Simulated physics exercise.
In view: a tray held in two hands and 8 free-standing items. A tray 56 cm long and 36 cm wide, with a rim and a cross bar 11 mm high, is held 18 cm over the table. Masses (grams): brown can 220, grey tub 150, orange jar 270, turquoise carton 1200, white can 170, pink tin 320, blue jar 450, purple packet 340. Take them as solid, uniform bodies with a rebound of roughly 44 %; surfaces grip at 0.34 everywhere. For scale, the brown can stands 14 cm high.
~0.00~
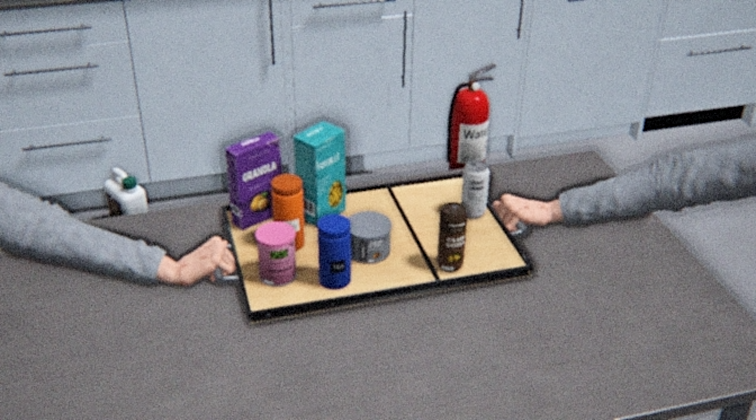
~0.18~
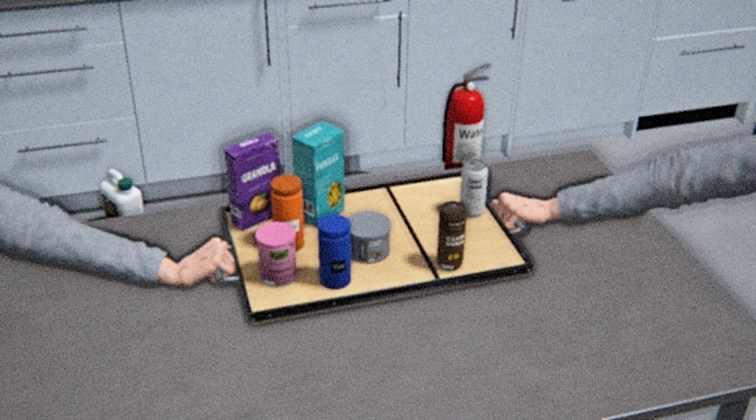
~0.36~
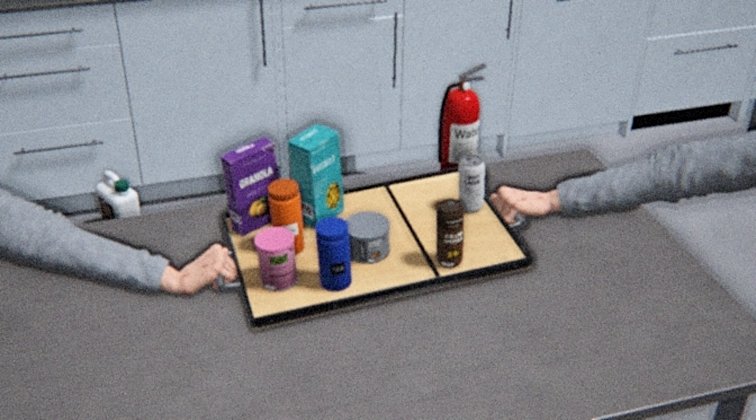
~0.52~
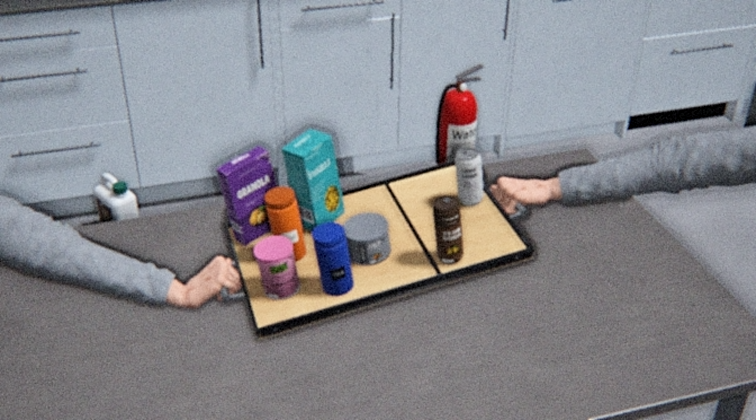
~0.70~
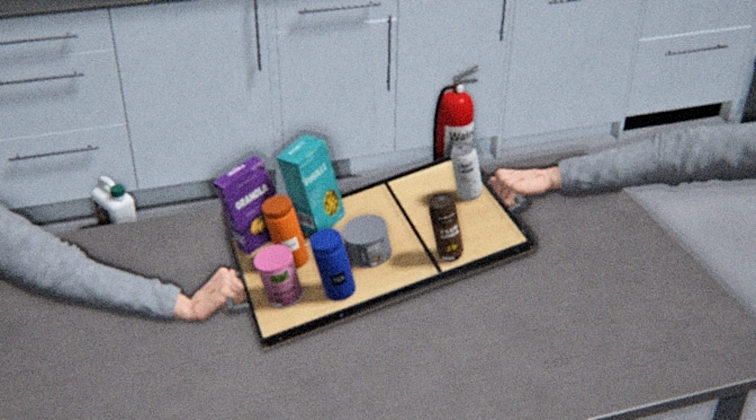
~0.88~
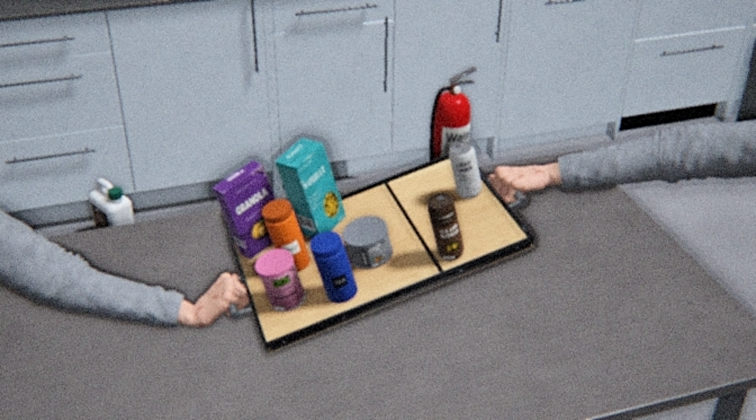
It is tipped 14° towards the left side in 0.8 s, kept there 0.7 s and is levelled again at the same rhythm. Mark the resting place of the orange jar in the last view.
It ends at about (291, 219).
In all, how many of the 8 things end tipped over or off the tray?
In all, 0.
By 1.38 s, tray tilted 14°, left edge down.
By 1.88 s, tray tilted 11°, left edge down.
By 2.08 s, tray tilted 4°, left edge down.
By 2.48 s, tray level.
When it is over (2.9 s), all 8 within 5 cm of the start. End places, in pixels of the last picture, orange jar near (291, 219).
